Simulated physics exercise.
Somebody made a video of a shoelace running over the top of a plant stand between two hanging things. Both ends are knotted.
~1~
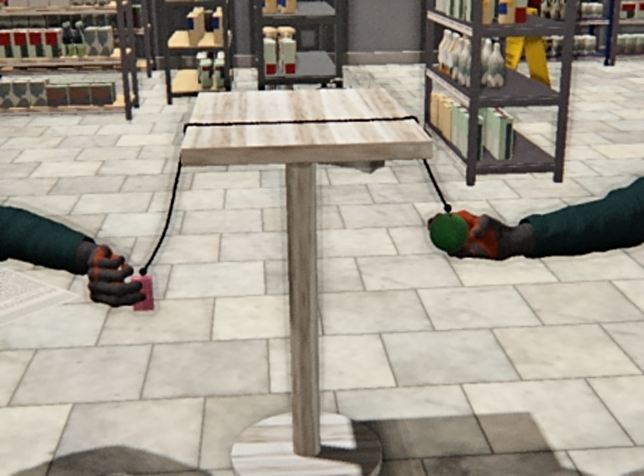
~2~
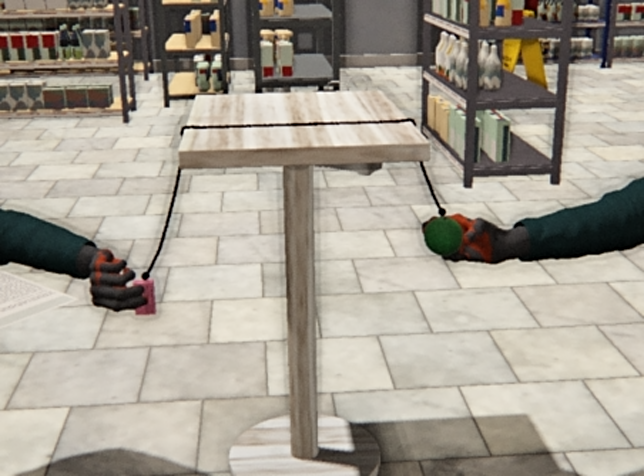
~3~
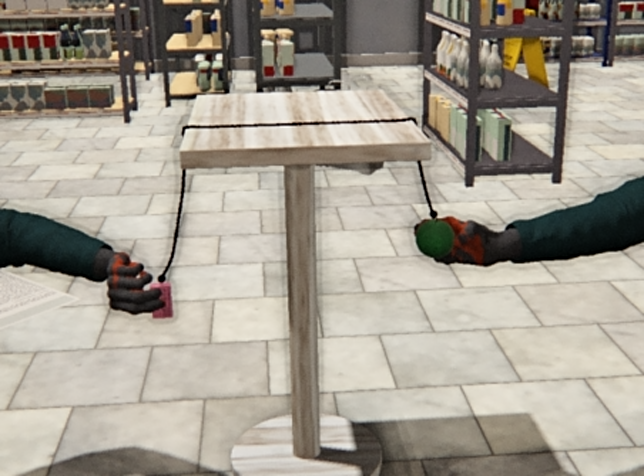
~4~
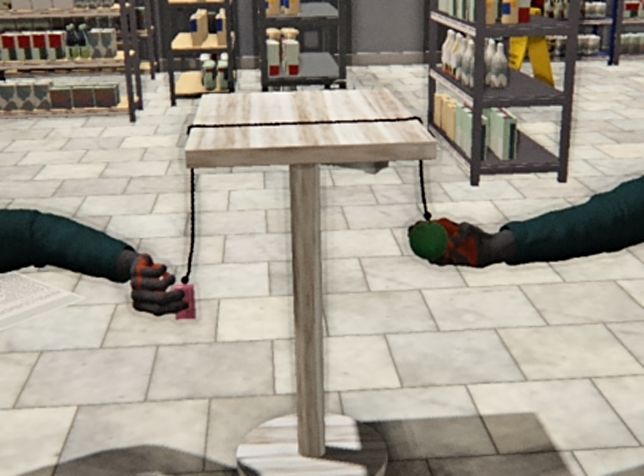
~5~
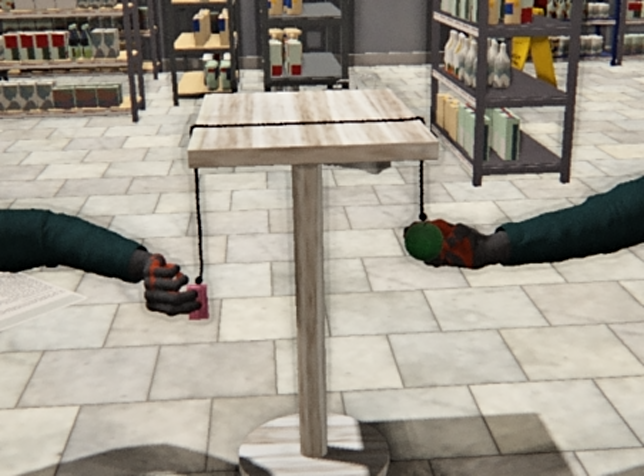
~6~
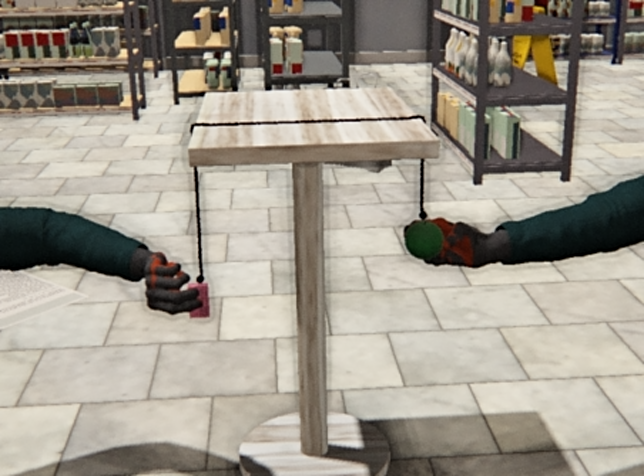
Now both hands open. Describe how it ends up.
It tips down to the right.
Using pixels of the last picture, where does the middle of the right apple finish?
I'd expect it to end up around (412, 466).
Then, 0.32 s on from there, left matchbox higher near (199, 182); right apple lower near (420, 353).
Then, 0.60 s on from there, left matchbox pulled up onto the top; right apple down on the floor near (413, 433).
Then, 0.90 s on from there, left matchbox down on the floor; right apple down on the floor near (412, 466).
In the end, left matchbox down on the floor; right apple down on the floor near (412, 466). The shoelace runs down on the right.
